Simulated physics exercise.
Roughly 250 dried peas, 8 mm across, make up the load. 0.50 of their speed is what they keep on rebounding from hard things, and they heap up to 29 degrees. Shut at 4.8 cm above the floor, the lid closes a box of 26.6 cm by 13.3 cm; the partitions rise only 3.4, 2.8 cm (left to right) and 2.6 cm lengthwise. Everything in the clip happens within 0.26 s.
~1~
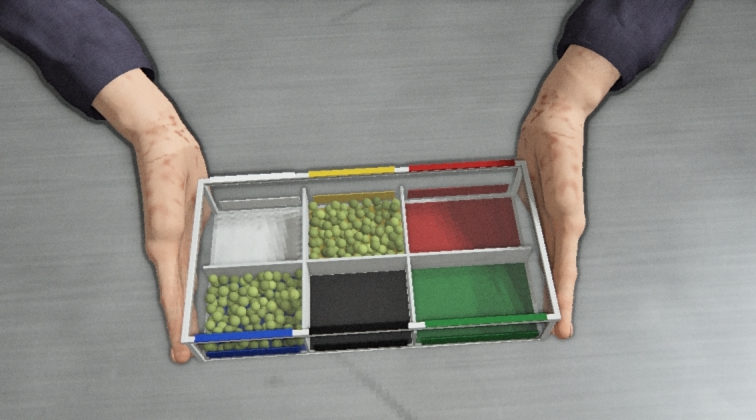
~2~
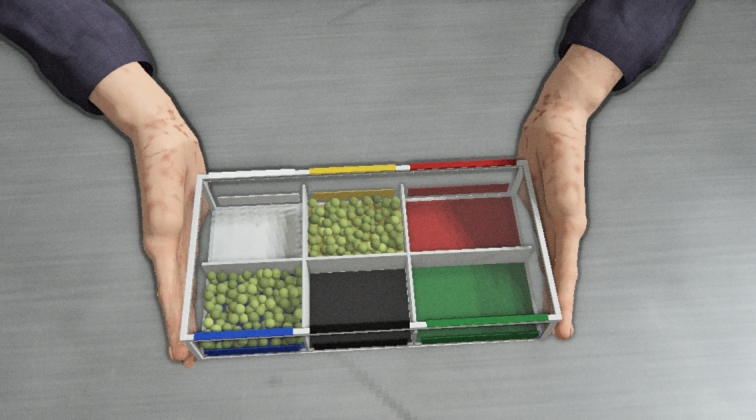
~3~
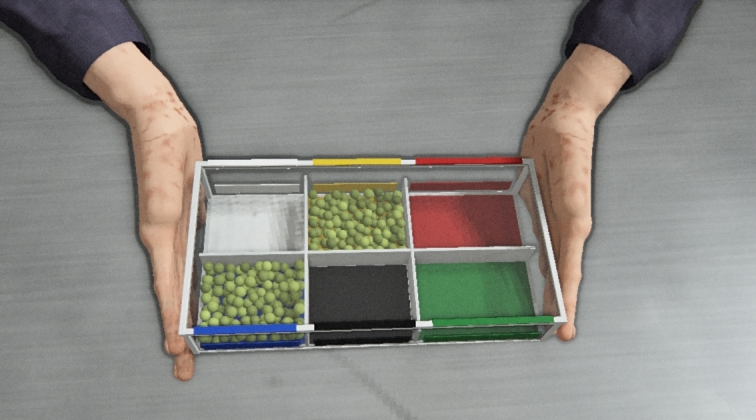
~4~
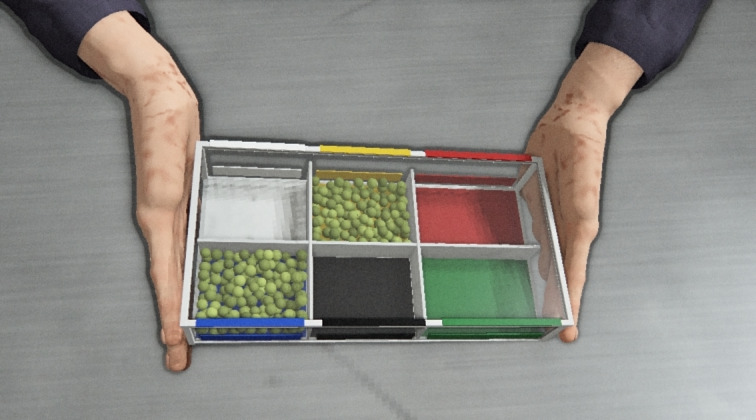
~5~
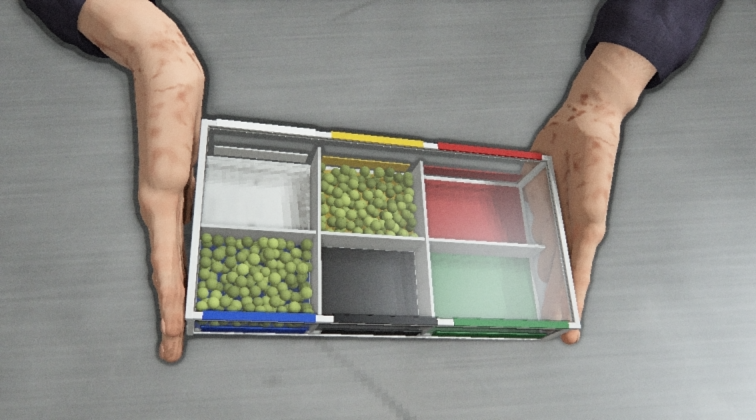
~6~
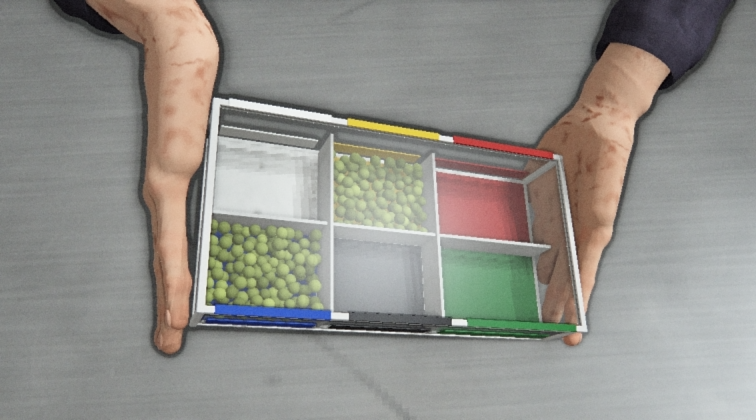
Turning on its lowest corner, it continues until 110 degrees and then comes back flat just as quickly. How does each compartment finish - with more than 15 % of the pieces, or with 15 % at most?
Red compartment: At most 15 %, blue compartment: More than 15 %, green compartment: More than 15 %, yellow compartment: At most 15 %, white compartment: At most 15 %, black compartment: At most 15 %.
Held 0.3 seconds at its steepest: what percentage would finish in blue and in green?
Then blue keeps 40% and green keeps 45%.
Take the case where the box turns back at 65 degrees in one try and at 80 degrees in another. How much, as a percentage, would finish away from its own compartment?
Some 15 and some 35 per cent, respectively.
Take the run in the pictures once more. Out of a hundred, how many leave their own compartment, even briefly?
60 per cent or so.
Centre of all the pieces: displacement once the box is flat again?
Around 9.0 centimetres, start to finish.
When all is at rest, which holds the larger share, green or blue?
The green compartment.
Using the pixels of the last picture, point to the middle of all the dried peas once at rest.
In the last view, approximately (459, 306).
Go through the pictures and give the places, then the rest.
The first picture shows box tilt 0 degrees, front corners at (188, 338) and (554, 315); blue 55 %, yellow 45 %.
The second picture shows box tilt 1 degrees, front corners at (187, 336) and (555, 316).
The third picture shows box tilt 5 degrees, front corners at (186, 330) and (560, 318), lowest corner right front.
The fourth picture shows box tilt 11 degrees, front corners at (187, 321) and (567, 321), lowest corner right front.
The fifth picture shows box tilt 18 degrees, front corners at (193, 313) and (573, 324), lowest corner right front.
The sixth picture shows box tilt 24 degrees, front corners at (204, 306) and (580, 327), lowest corner right front; blue 55 %, yellow 45 %.
Then, 0.81 s after the last picture, tilt 109 degrees; red 10 %, blue 45 %, green 25 %, yellow 15 %, black 5 %.
Then, 1.35 s after the last picture, tilt 47 degrees; red 5 %, blue 40 %, green 50 %, yellow 5 %, black 5 %.
Then, 1.95 s after the last picture, tilt 0 degrees; red 5 %, blue 40 %, green 50 %, yellow 5 %, black 5 %.
In the end, red 5 %, blue 40 %, green 50 %, yellow 5 %, white 0 %, black 5 %.
